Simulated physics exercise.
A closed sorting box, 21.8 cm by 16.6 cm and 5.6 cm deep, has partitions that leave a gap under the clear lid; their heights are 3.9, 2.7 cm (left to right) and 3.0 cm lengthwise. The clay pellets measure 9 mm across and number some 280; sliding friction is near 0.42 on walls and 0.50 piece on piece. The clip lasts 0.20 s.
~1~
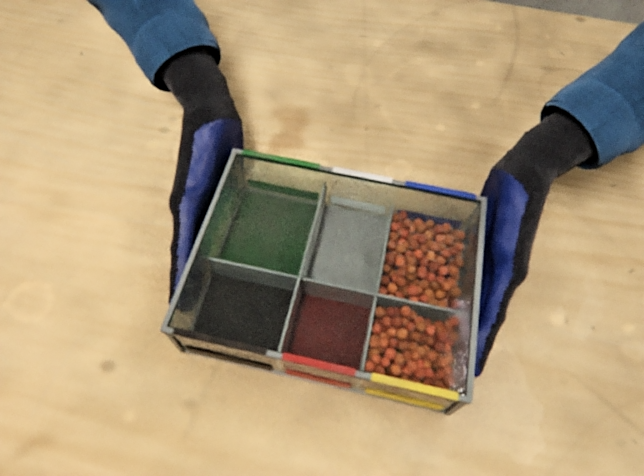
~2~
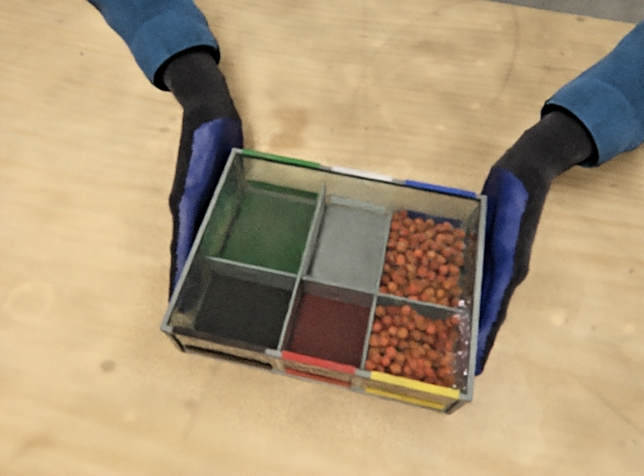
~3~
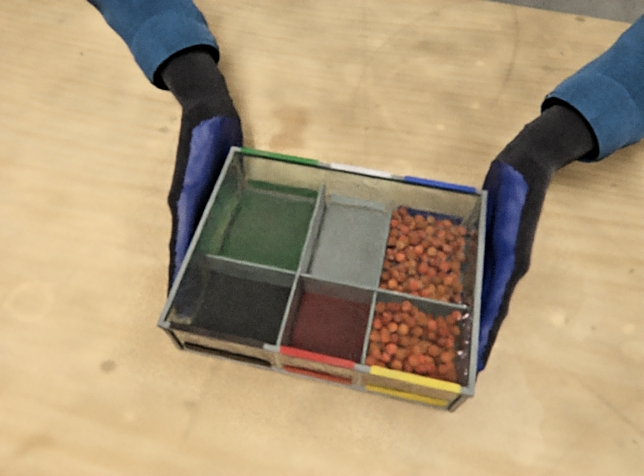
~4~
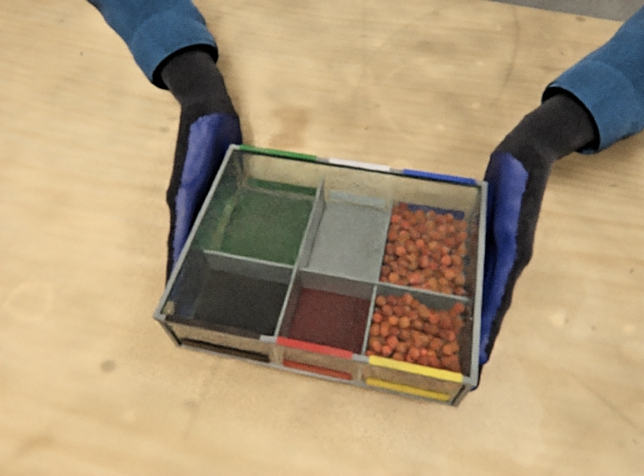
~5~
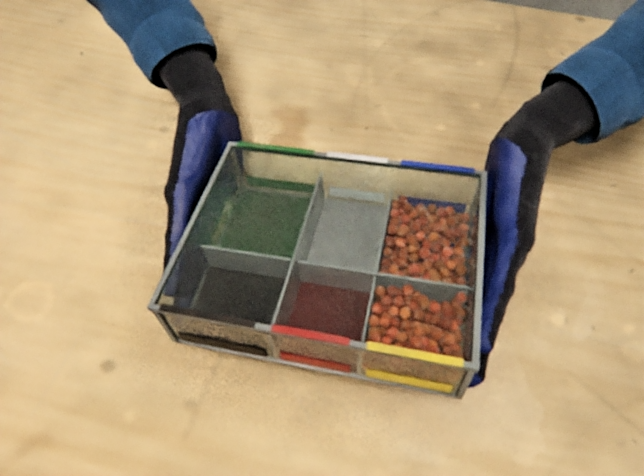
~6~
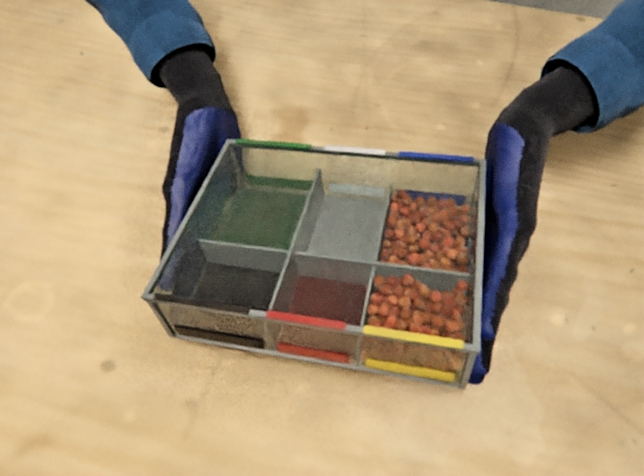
The clip opens on gloved hands holding a clear-lidded, six-compartment box above a wooden surface, with orange-brown pellets in the blue and yellow sections at right. The hands gradually tilt the box, raising its front side and exposing more of its front wall, while the pellets stay in those same two sections.
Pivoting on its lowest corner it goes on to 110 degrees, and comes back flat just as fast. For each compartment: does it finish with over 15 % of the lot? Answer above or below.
Red below, blue above, green above, yellow below, white above, black below.
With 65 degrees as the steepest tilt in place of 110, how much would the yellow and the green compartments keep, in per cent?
Yellow 30, green 5.
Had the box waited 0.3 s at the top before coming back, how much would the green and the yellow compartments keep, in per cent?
Then: Green 35; yellow 0.
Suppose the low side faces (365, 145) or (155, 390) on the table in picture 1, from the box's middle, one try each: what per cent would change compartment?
About 55 and 80 per cent.
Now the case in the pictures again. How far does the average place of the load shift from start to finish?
About 10.5 cm.
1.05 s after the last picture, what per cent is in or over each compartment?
Red 0, blue 35, green 15, yellow 20, white 25, black 0.
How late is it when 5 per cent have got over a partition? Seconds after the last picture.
At about 0.70 s.
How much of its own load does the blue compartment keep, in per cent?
Some 40 per cent.
Then, 1.05 s after the last picture, tilt 110 degrees; blue 35 %, green 15 %, yellow 20 %, white 25 %.
Then, 1.76 s after the last picture, tilt 50 degrees; blue 20 %, green 30 %, white 45 %.
Then, 2.50 s after the last picture, tilt 0 degrees; blue 25 %, green 30 %, white 45 %.
In the end, red 0 %, blue 25 %, green 30 %, yellow 0 %, white 45 %, black 0 %.
